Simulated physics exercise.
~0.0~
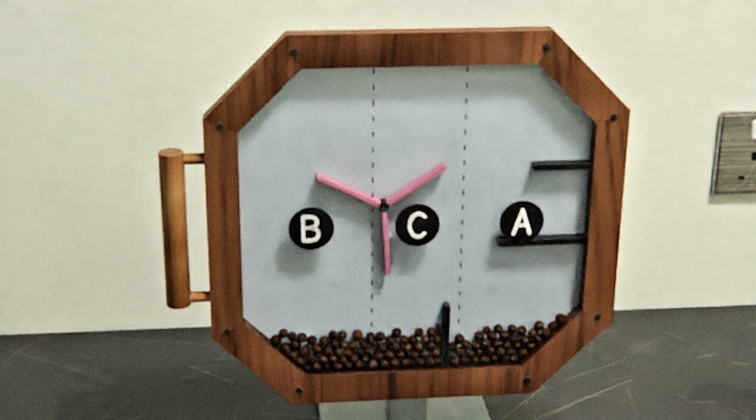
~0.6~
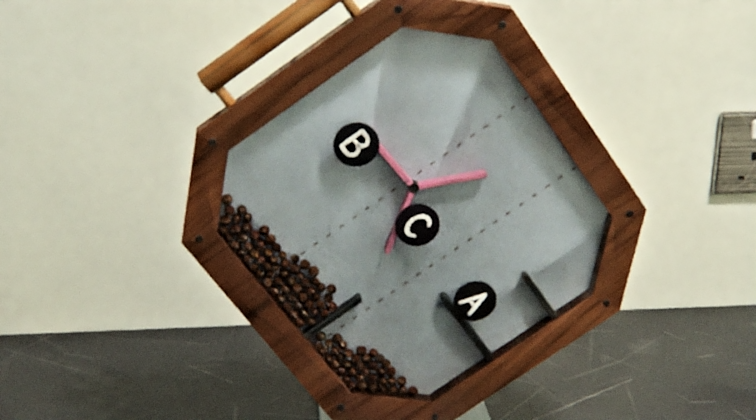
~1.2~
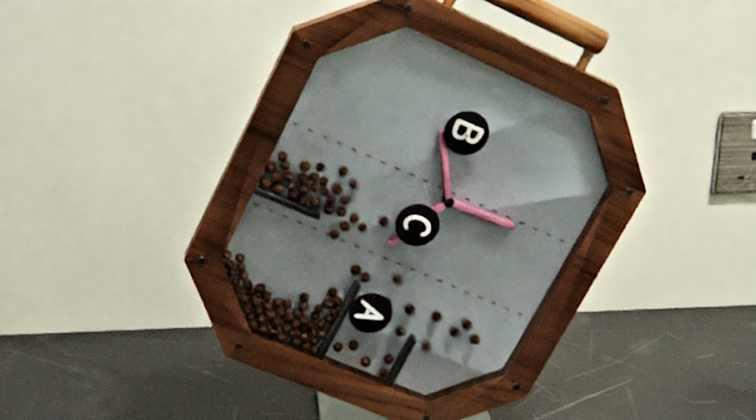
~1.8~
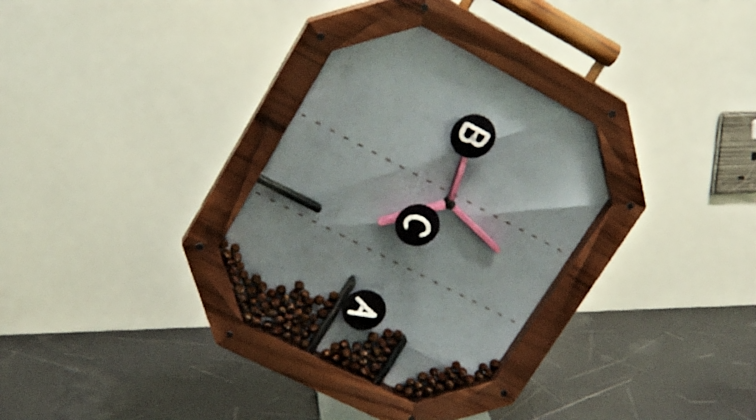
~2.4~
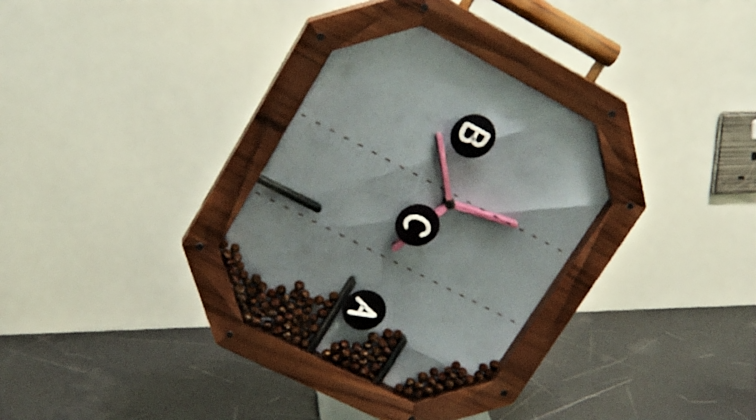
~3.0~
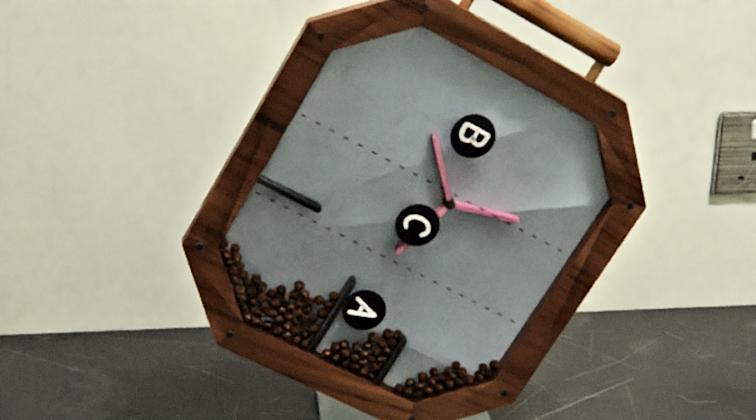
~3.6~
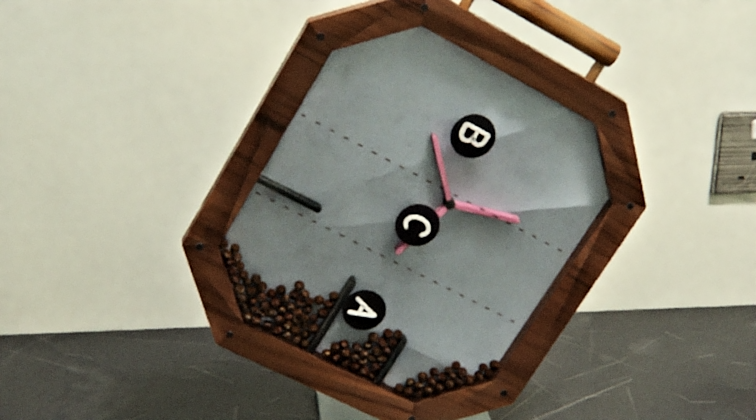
An eight-sided wooden case with a clear front stands upright on a dark surface before a pale wall, seen from directly in front. Inside, dark brown beads lie along the bottom, below a pink three-armed spinner and short dark ledges, with round black labels B, C and A from left to right. The case turns clockwise, carrying its handle from the left side over the top, and the beads heap at the lower left. As it tilts further, beads spill off one ledge and tumble down to the right while the spinner swings. Finally the case stops tilted, the spinner settles, and all the beads rest along the bottom in strip A.
